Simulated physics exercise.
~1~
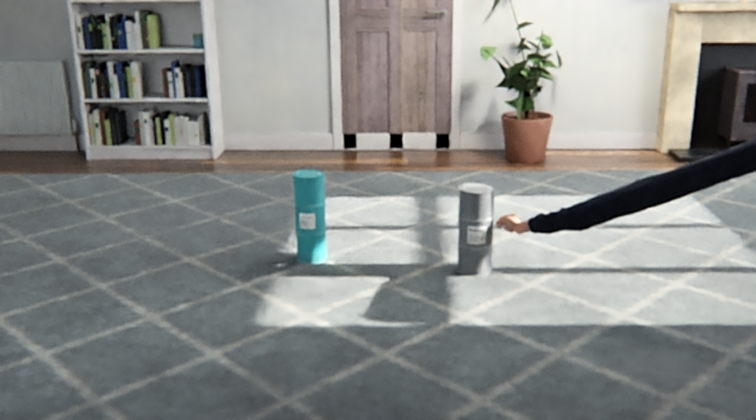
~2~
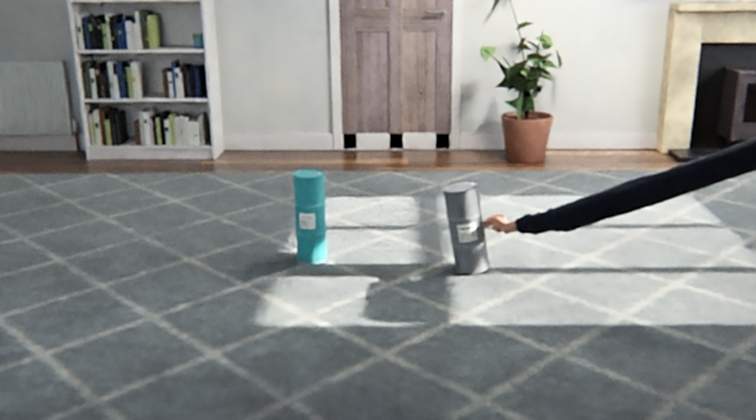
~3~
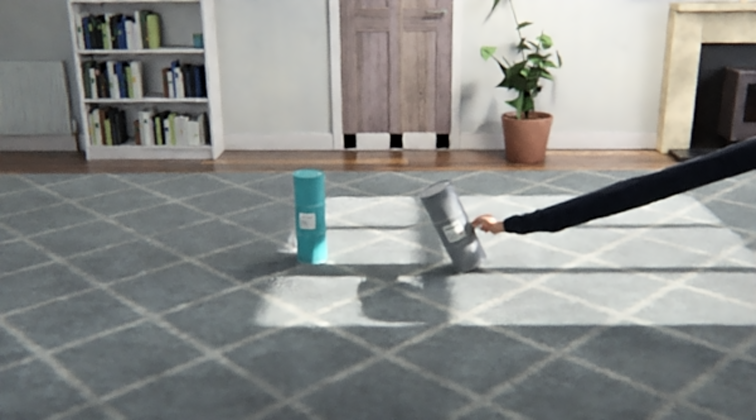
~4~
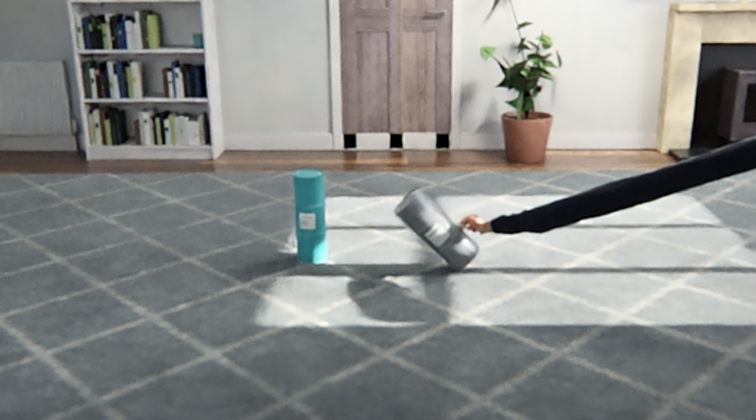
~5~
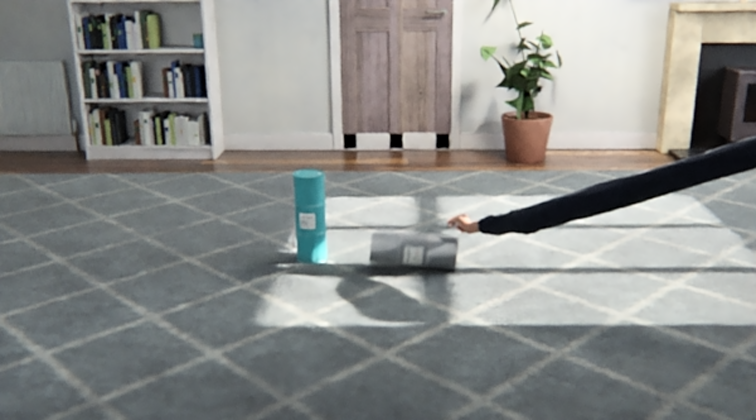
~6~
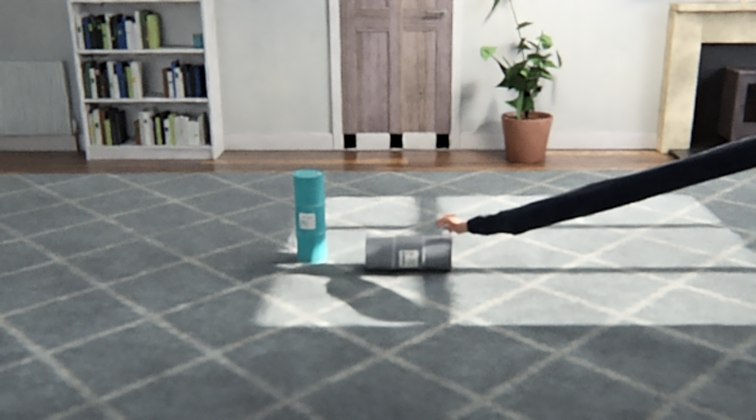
On the patterned carpet of a sunlit room, a hand reached in from the right and pushed a grey canister leftward until it tipped over, ending up on its side just short of a turquoise canister that stayed standing.
